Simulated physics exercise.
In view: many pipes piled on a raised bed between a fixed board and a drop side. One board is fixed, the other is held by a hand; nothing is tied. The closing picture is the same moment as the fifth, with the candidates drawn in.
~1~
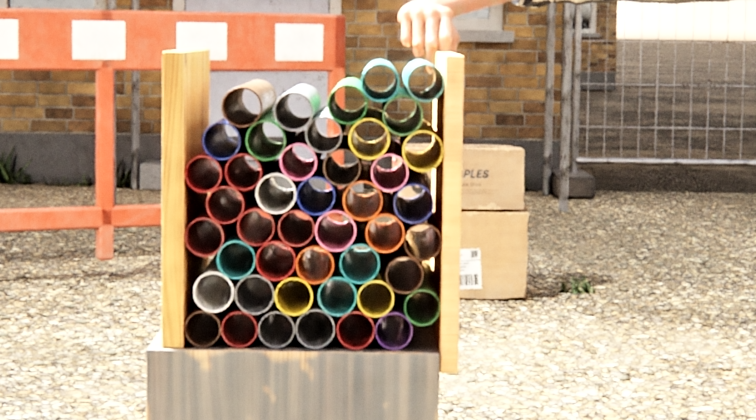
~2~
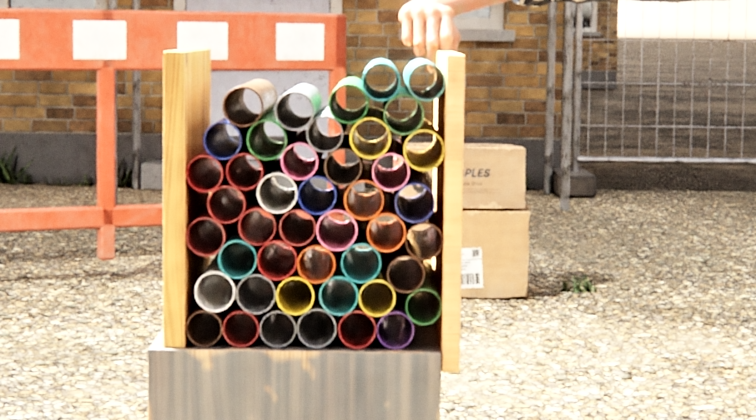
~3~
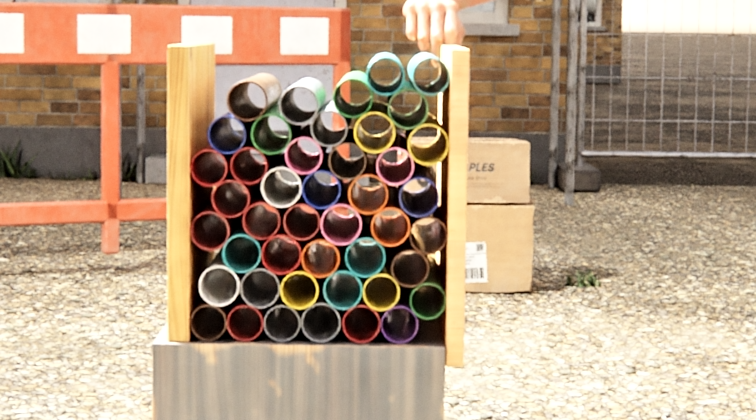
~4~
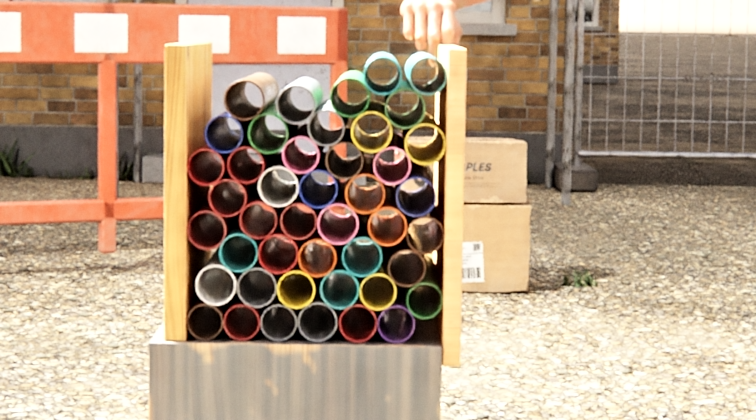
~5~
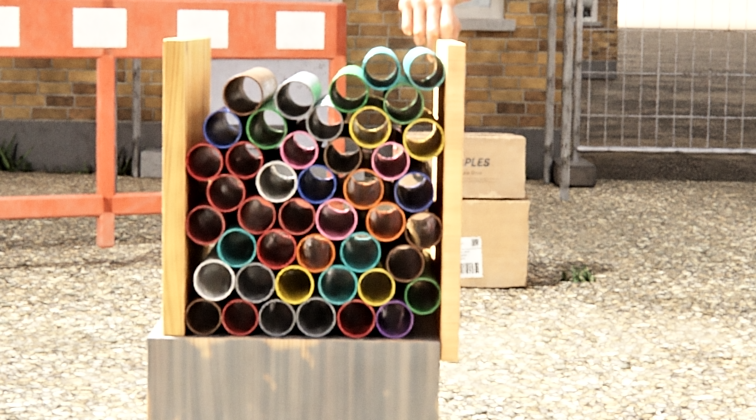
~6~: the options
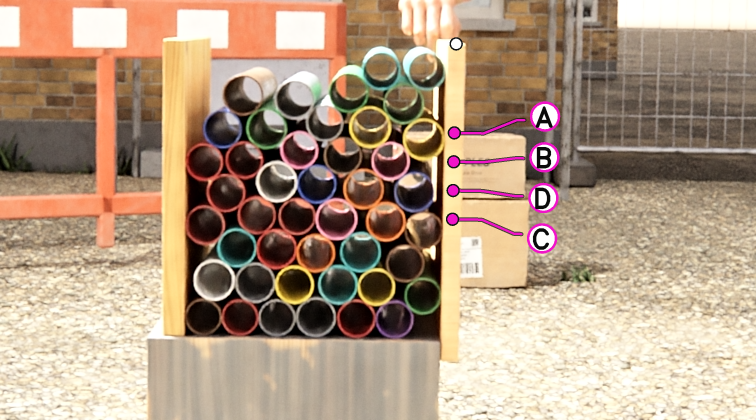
In this clip, a stack of short, colourful pipes sits between two upright wooden boards on a block, while a hand stays at the top of the right board; the pipes show no clear movement, only slight shifts of the whole view.
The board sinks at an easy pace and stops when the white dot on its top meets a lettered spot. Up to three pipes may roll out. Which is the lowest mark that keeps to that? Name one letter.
The lowest mark that will do is B.
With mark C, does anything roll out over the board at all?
Yes, at C.
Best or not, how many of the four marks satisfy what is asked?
The number is two.
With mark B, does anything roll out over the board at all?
At B: Yes.
On the marked copy, A at (454, 133); B at (454, 162); C at (453, 220); D at (453, 190); the white dot at (456, 44).
Following B. Soon after the start, top of the board (445, 98).
Later, top of the board (444, 160).
In the end, top of the board (444, 161), one out over the board.
As for the rest, A none out over the board; C more than three out over the board; D four out over the board.
